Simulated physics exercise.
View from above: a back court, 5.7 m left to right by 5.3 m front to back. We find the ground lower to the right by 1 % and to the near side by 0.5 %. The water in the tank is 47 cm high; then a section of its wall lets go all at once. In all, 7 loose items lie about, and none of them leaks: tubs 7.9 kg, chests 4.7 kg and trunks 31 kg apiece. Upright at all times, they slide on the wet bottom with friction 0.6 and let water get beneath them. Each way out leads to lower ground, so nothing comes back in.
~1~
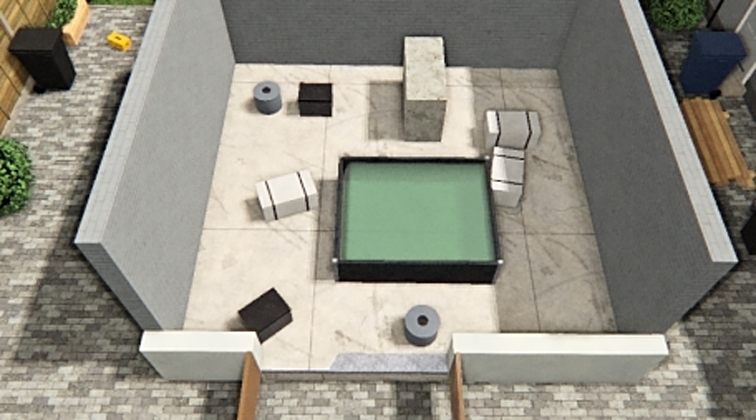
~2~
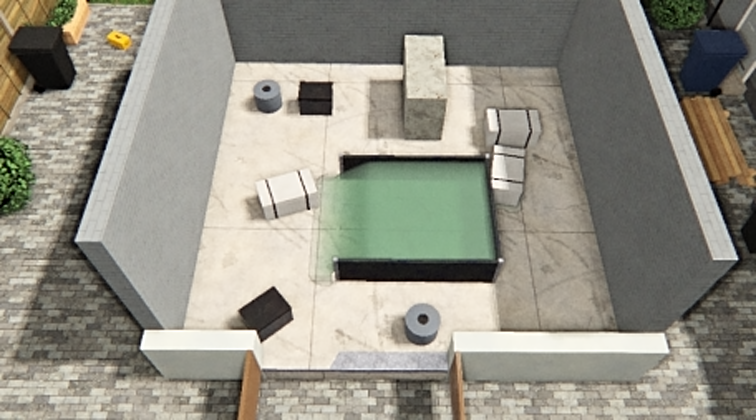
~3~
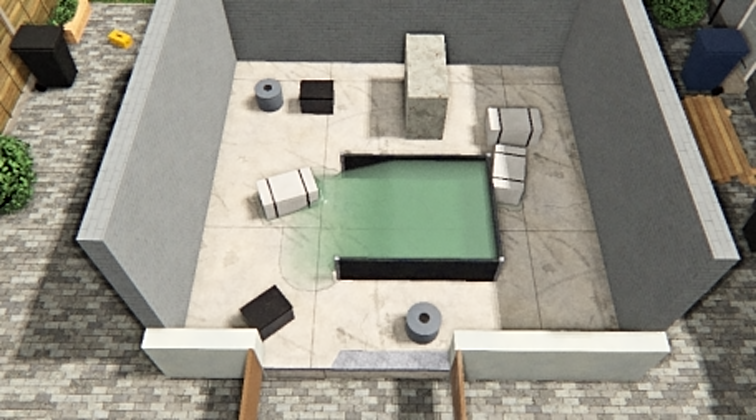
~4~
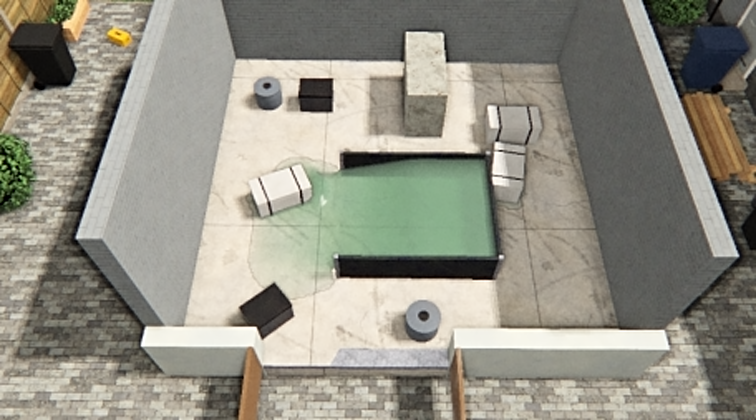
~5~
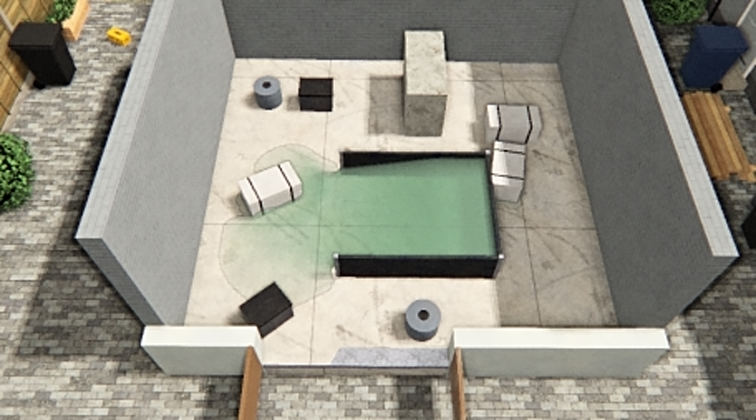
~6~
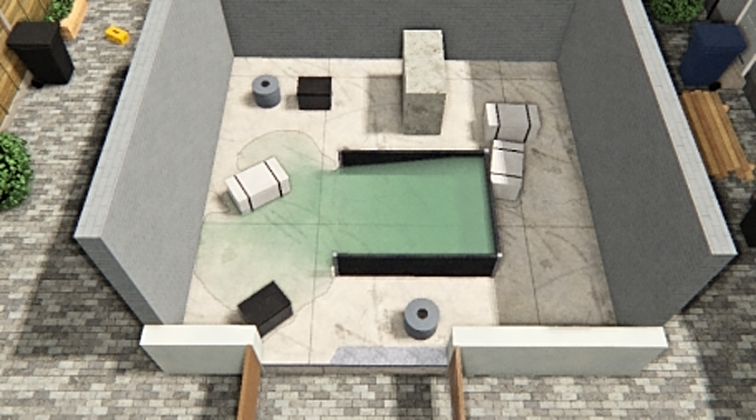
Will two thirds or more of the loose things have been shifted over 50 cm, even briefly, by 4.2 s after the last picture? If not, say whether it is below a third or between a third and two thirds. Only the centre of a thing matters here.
I predict the proportion will top two thirds or equal it.
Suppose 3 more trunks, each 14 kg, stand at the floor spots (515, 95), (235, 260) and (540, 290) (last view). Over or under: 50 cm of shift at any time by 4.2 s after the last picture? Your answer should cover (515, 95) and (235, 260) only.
Within it, beyond it.
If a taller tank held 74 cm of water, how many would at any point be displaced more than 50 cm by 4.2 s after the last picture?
Then 5.
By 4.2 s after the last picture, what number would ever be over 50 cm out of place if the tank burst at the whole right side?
4.
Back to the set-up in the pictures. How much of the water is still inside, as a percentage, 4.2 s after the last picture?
Roughly 90 percent.
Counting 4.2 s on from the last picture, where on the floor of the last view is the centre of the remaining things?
At about (445, 161).
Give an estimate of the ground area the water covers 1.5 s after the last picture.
I'd put it close to 12 m2.
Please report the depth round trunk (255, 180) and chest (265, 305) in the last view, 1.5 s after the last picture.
Close to 17 and 7 centimetres.
Then, 0.4 s after the last picture 1 of 7 are over 50 cm from their spots; 0 afloat.
Then, 1.5 s after the last picture 1 of 7 are over 50 cm from their spots; 2 afloat.
Then, 2.8 s after the last picture 3 of 7 are over 50 cm from their spots; 3 afloat.
Then, 4.2 s after the last picture 5 of 7 are over 50 cm from their spots, and 5 have been at some point; 3 afloat.
